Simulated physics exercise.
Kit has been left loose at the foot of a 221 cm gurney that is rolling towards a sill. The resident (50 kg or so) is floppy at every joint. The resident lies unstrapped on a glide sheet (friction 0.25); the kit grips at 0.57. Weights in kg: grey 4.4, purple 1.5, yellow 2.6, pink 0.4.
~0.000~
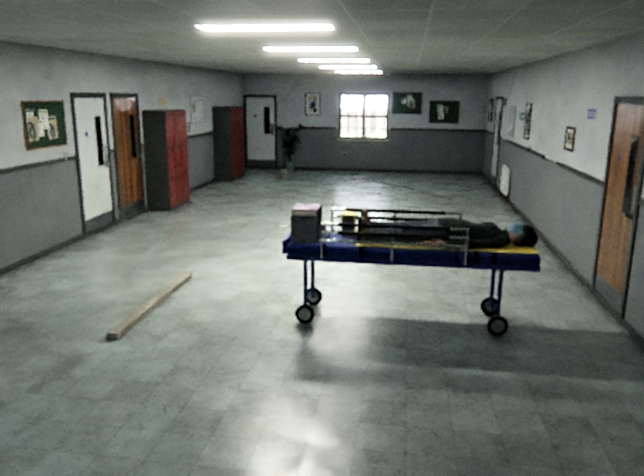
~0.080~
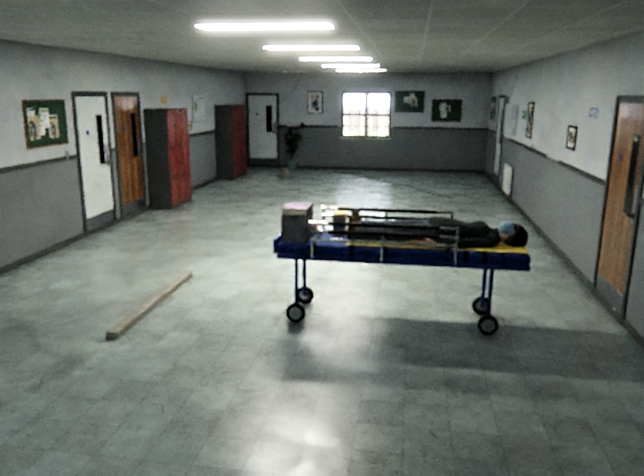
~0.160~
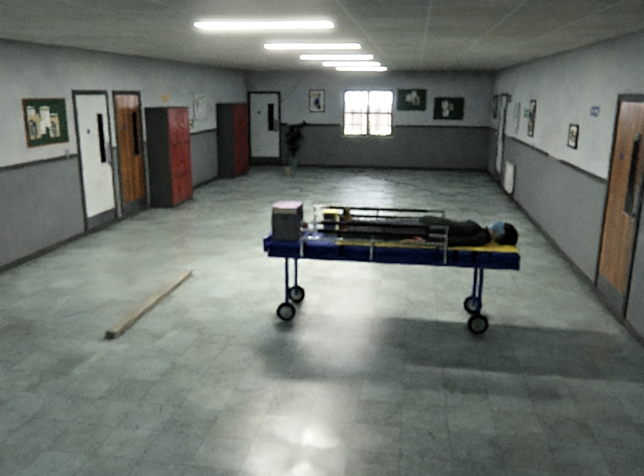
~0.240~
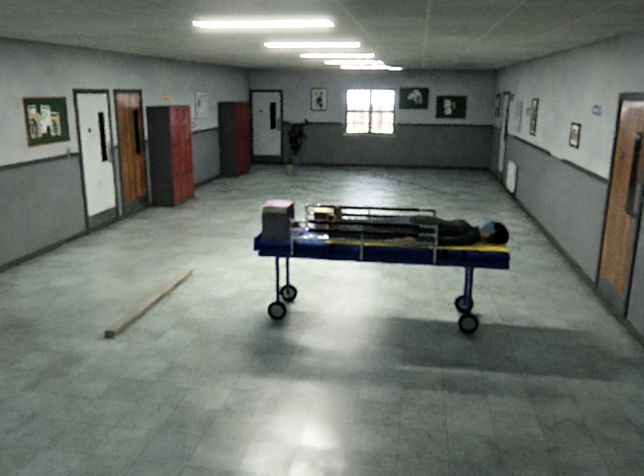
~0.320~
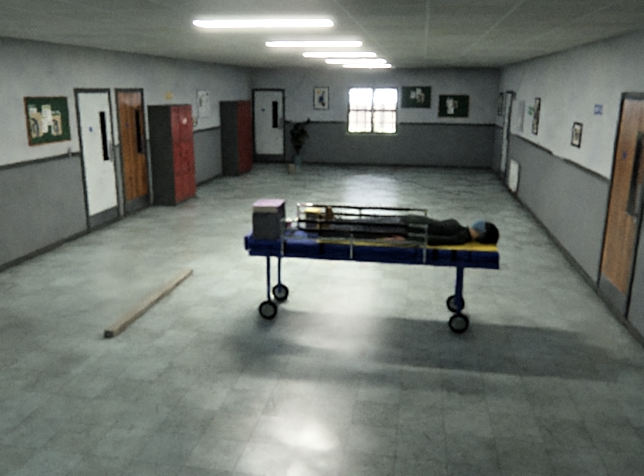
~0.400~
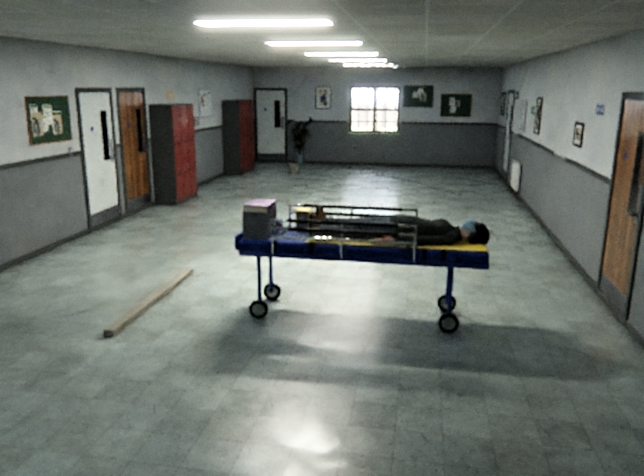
A blue wheeled gurney with a person lying flat on it and a grey box at its left end rolled slowly leftward across a wide, empty hallway, toward a wooden beam on the floor.
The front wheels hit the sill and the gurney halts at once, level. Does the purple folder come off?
This time the purple folder stays on.
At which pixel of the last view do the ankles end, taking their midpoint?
Near (196, 222).
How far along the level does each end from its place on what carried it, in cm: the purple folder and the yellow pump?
About: Purple folder 10, yellow pump 15.
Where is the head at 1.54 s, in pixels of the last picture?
At about (346, 228).
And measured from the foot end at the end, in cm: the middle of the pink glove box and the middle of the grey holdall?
Pink glove box 20 short, grey holdall 20 short.
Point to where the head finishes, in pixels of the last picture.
Around (337, 227).
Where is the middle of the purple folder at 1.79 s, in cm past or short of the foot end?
About 10 cm short of it.
Contact comes at 1.39 s.
After 1.54 s the purple folder is 10 cm short of the foot end, tilted 0°, near (146, 201) in the last picture's view; the yellow pump 46 cm short of the foot end, tilted 0°.
After 1.79 s the purple folder is 9 cm short of the foot end, tilted 0°, near (145, 201) in the last picture's view; the yellow pump 41 cm short of the foot end, tilted 0°.
After 2.09 s the purple folder is 9 cm short of the foot end, tilted 0°, near (145, 201) in the last picture's view.
Final state at 2.3 s, grey holdall stays on; purple folder stays on; yellow pump stays on; pink glove box stays on; left ankle stops short of the foot end.
